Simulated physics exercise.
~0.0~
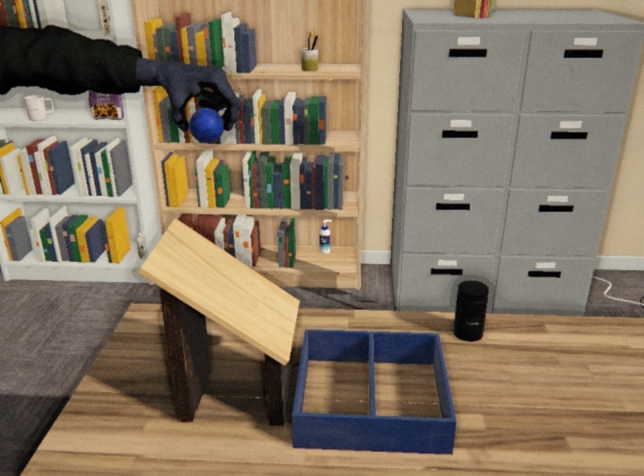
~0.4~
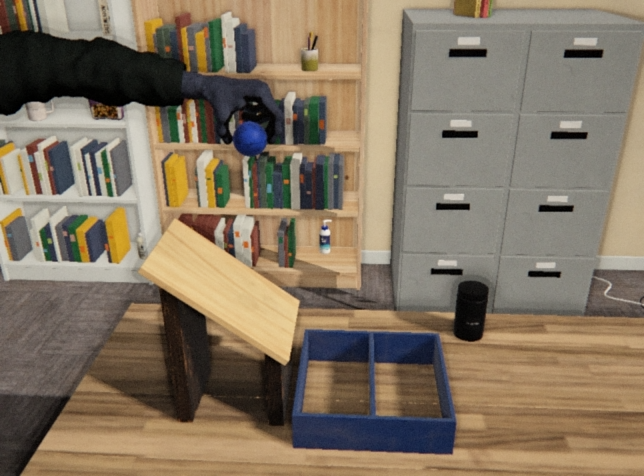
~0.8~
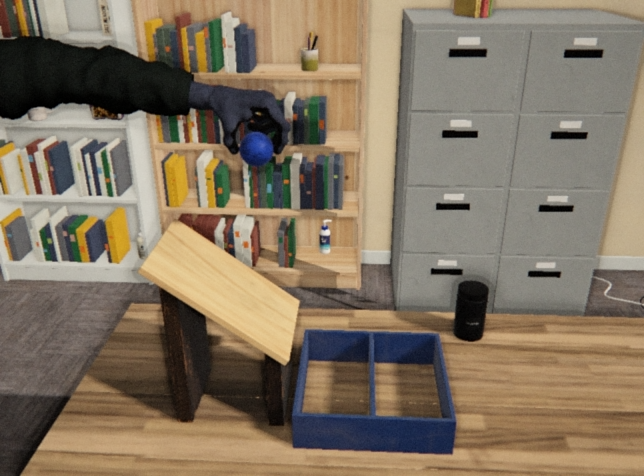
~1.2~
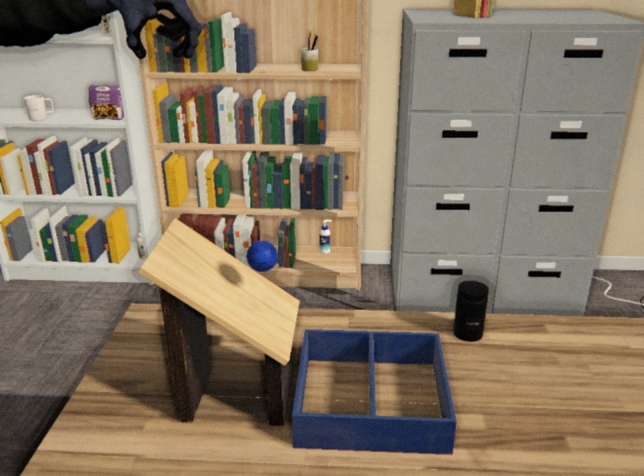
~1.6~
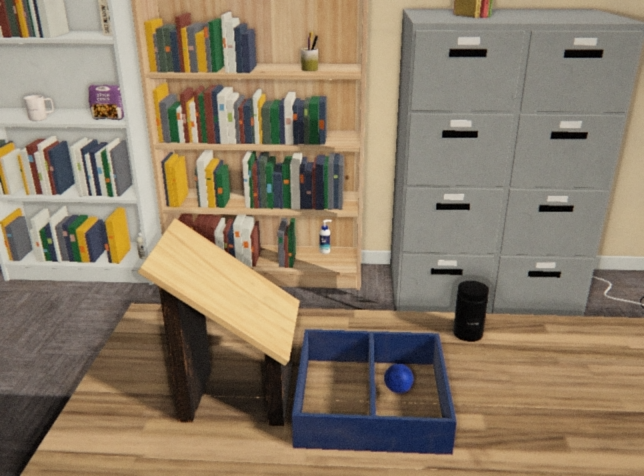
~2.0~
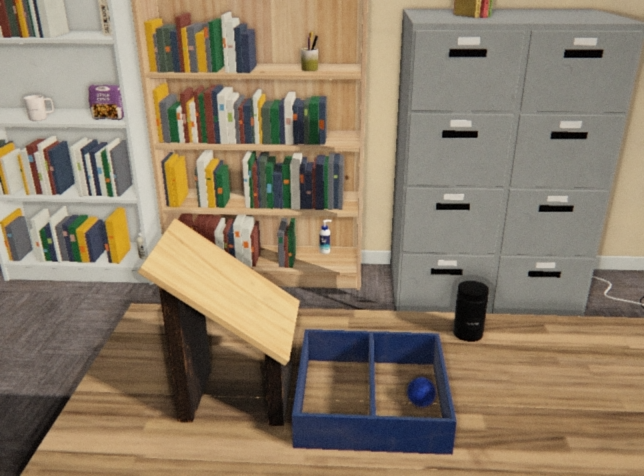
To begin with, a dark-gloved hand reaches in from the left, holding a blue ball above a wooden table where a sloping board stands beside a blue tray with two bays and a black jar. The hand carries the ball to the right, then lowers it slightly over the board. It lets go and draws back to the left as the ball drops toward the slope. The ball travels right and down into the tray's farther bay. It shifts a little further right and ends there, while the jar stays in its place.
